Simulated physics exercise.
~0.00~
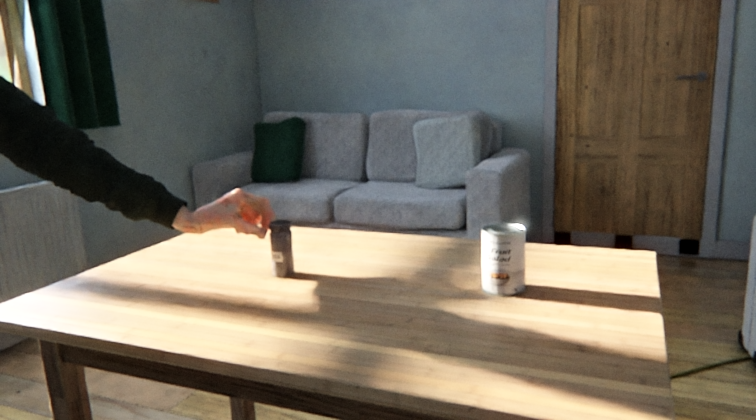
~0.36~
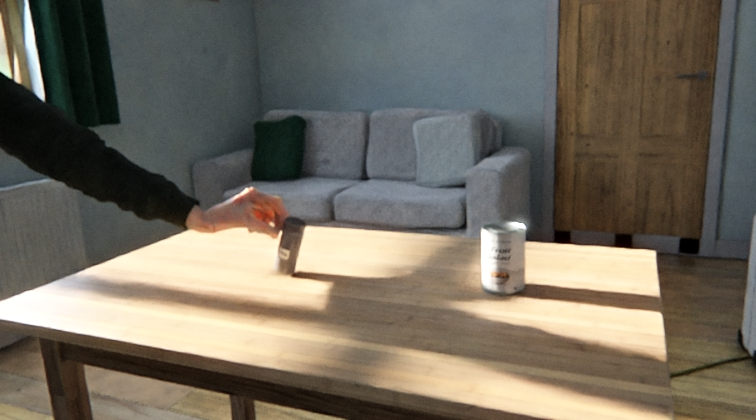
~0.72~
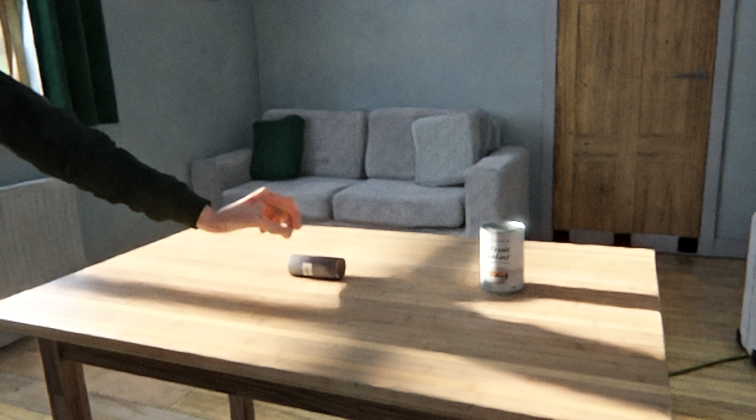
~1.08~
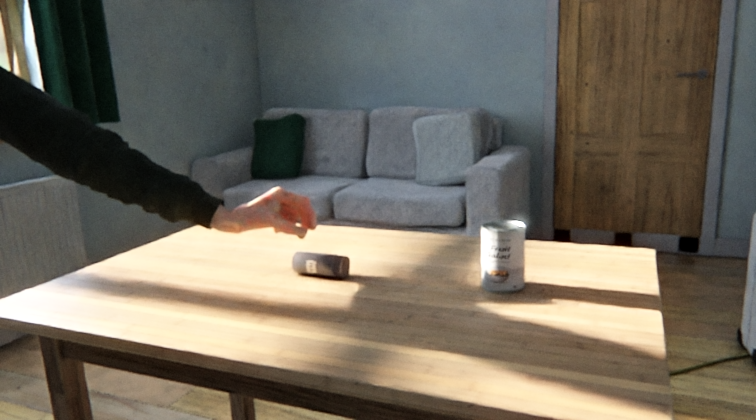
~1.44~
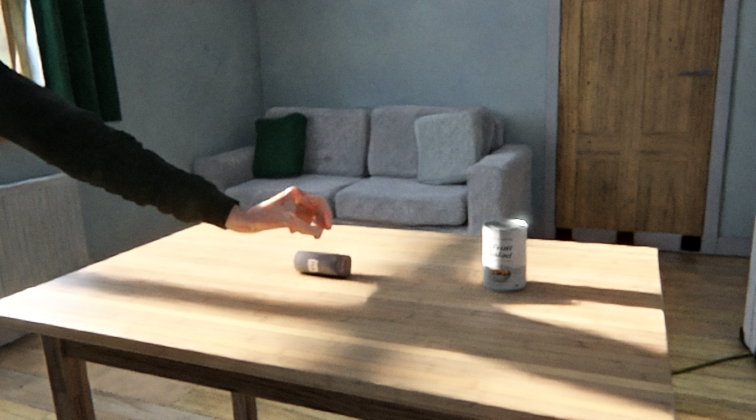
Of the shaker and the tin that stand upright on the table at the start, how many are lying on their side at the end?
One of them is lying on its side at the end, the grey shaker, while the white tin is still standing.
To begin with, a grey shaker and a white tin stand upright on a wooden table in front of a grey sofa, while an arm in a dark sleeve reaches in from the left with its hand at the top of the shaker. The hand moves right and the shaker leans over to the right. Then the shaker topples onto its side, and the hand is left in the air above the table. The hand drifts slightly further right over it. At the end, the shaker lies on its side near the hand, and the tin still stands upright.
